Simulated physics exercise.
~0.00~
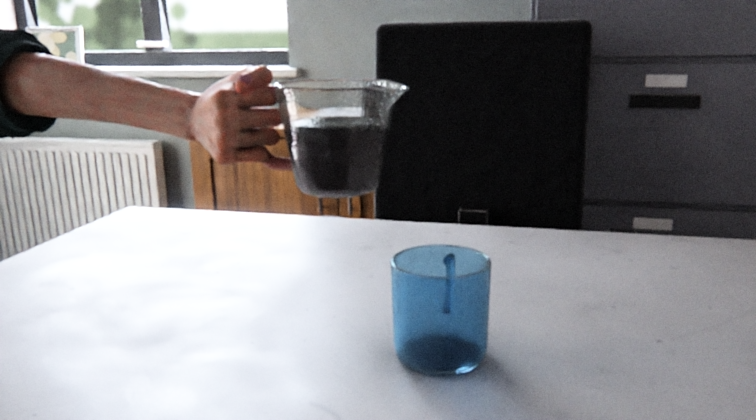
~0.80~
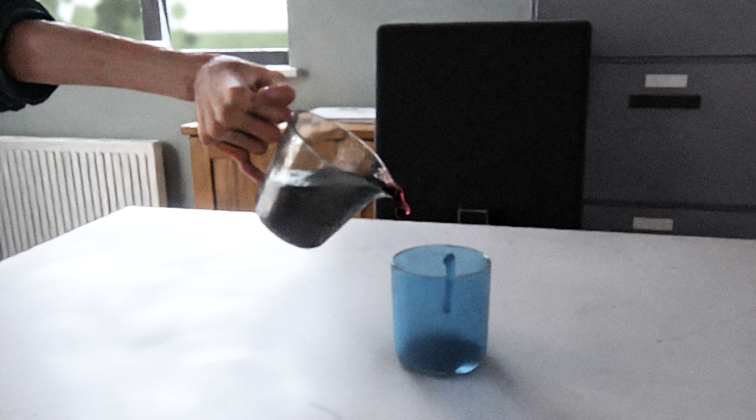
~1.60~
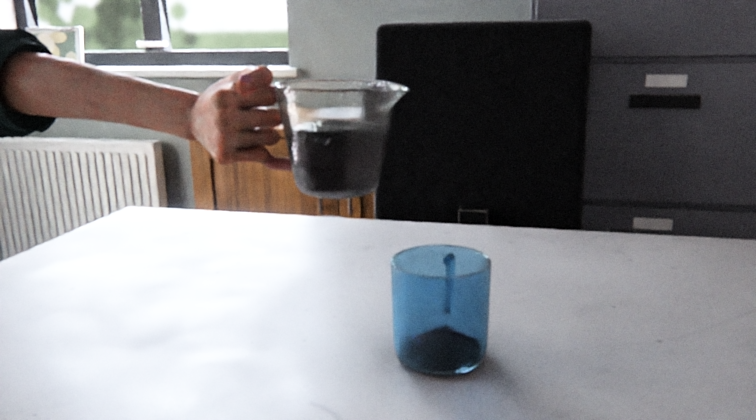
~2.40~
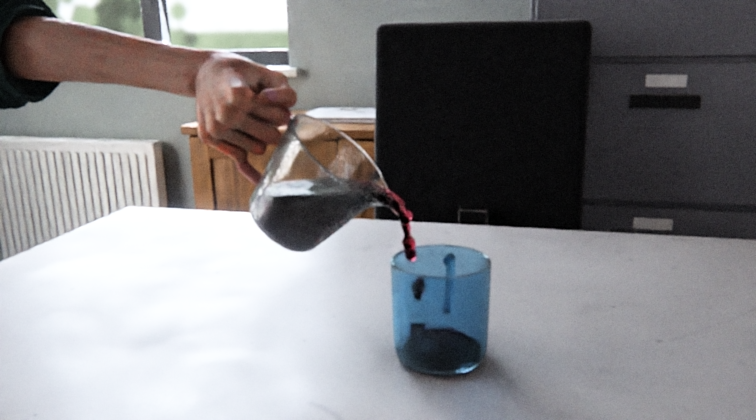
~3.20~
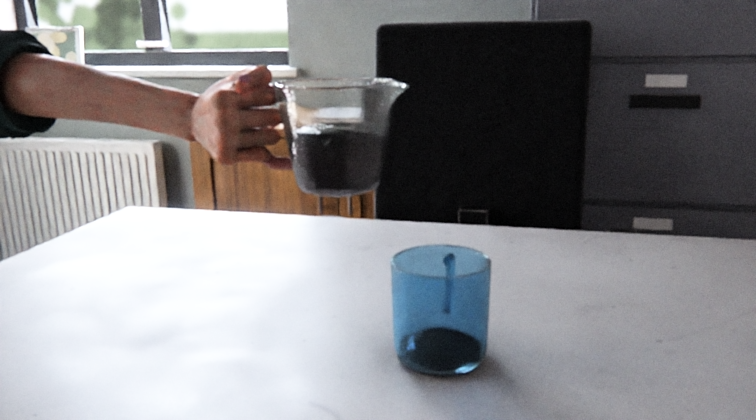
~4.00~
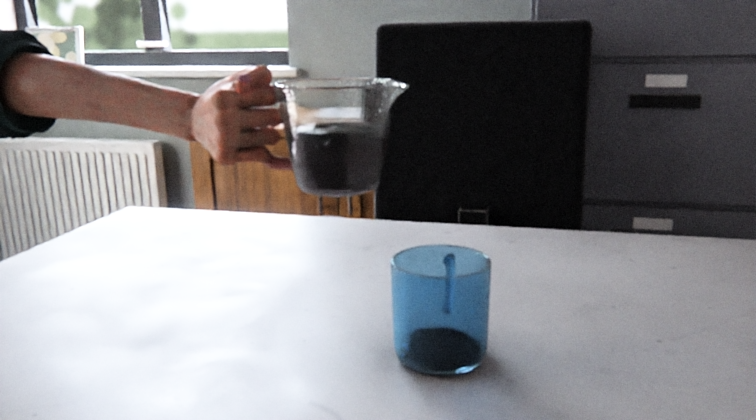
We see a hand tip a clear measuring jug of dark red wine towards a blue mug on a white table, level it, then tip it again, pouring a thin stream in, before holding it upright, still well filled, above a shallow dark layer in the mug.
